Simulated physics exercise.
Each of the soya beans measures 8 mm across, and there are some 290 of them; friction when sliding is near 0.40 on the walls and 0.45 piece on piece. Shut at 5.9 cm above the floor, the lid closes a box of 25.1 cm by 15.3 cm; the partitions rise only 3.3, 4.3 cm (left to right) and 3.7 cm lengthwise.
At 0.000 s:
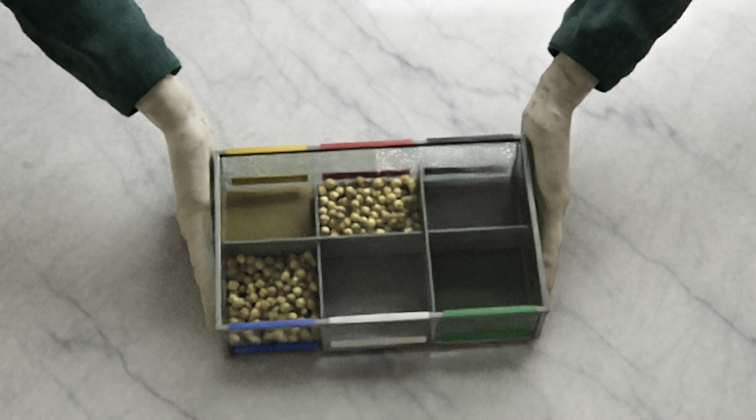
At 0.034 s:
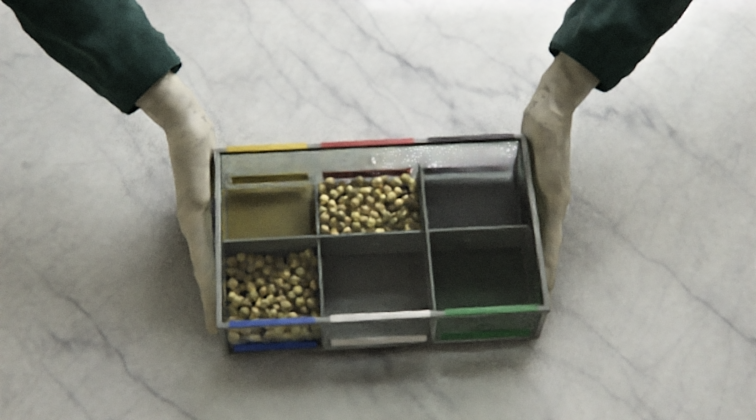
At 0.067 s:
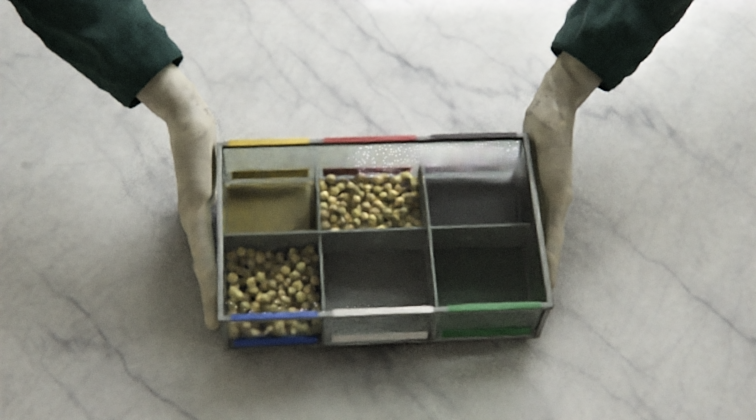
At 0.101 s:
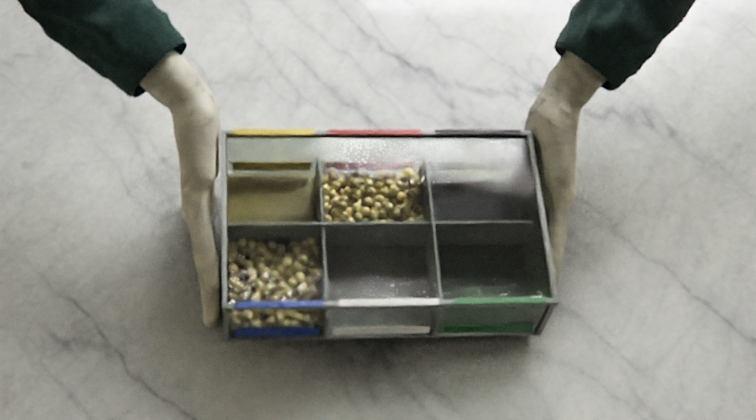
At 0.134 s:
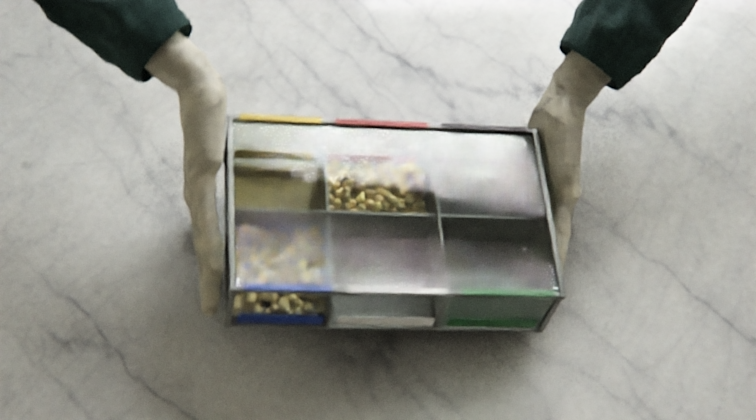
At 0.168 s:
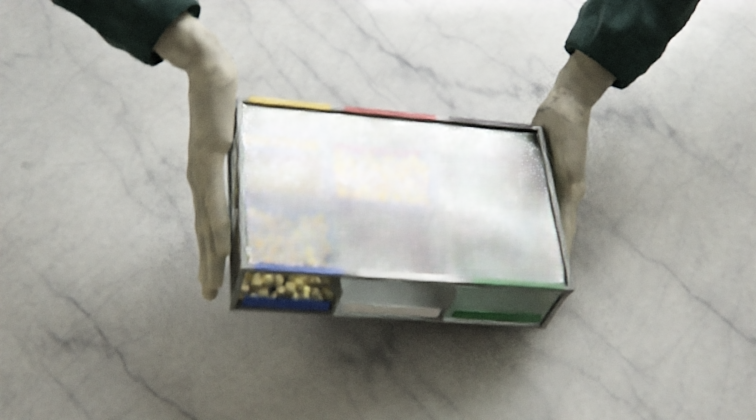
In the video, two hands in green sleeves hold a clear-lidded box of six compartments, two containing soya beans, above a marble surface, then tilt it increasingly until bright glare across the lid hides most of the inside.
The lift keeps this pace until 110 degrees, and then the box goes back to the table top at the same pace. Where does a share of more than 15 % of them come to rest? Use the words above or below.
Red compartment: Above; blue compartment: Below; green compartment: Below; yellow compartment: Below; white compartment: Below; black compartment: Above.
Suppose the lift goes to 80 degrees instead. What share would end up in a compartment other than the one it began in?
Roughly 45 %.
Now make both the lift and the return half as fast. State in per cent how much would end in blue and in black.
Blue = 0 per cent, black = 35 per cent.
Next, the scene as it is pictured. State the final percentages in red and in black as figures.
Red at 65 and black at 25, in per cent.
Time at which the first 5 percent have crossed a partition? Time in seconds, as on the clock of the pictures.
Roughly at the 0.70 s mark.
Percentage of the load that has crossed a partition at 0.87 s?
About 30 %.
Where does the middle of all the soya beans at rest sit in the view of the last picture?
Roughly (404, 208).
After 0.87 s, tilt 110 degrees; red 55 %, blue 25 %, white 15 %, black 5 %.
After 1.34 s, tilt 48 degrees; red 70 %, green 5 %, white 5 %, black 20 %.
After 1.87 s, tilt 0 degrees; red 65 %, green 5 %, white 5 %, black 25 %.
In the end, at 2.4 s, red 65 %, blue 0 %, green 5 %, yellow 0 %, white 5 %, black 25 %.
